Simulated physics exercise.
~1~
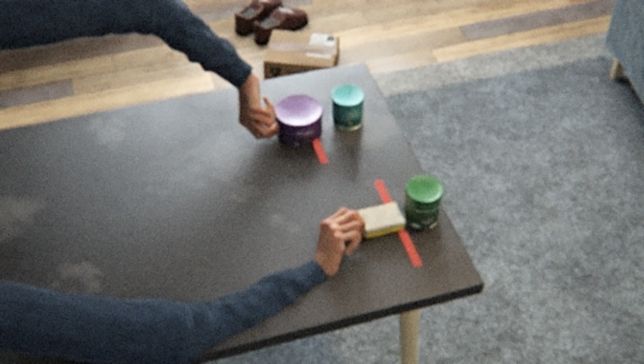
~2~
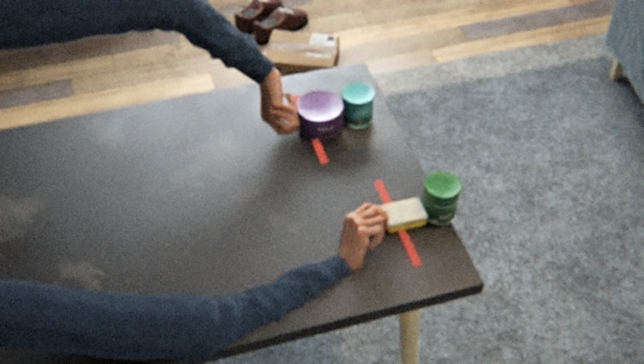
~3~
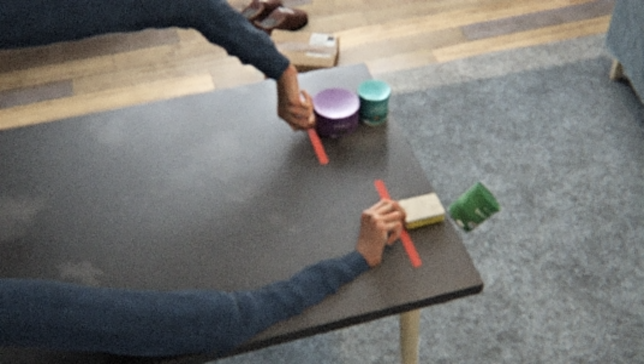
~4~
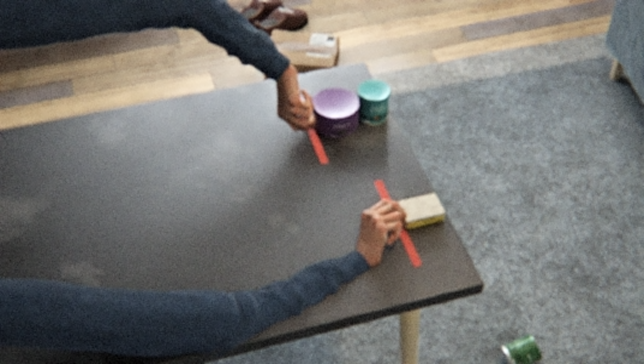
A dark table stands on a grey rug beside a wooden floor, seen from above at an angle, with a brown pair of shoes and a small box beyond it. Two strips of red tape mark the tabletop near its right edge. One hand pushes a purple tub against a turquoise pot at the far side, while another pushes a yellow sponge against a green pot nearer. Both pairs slide right until the green pot tips over the edge. The hands stop, and it drops to the rug, while the turquoise pot stays on the table.
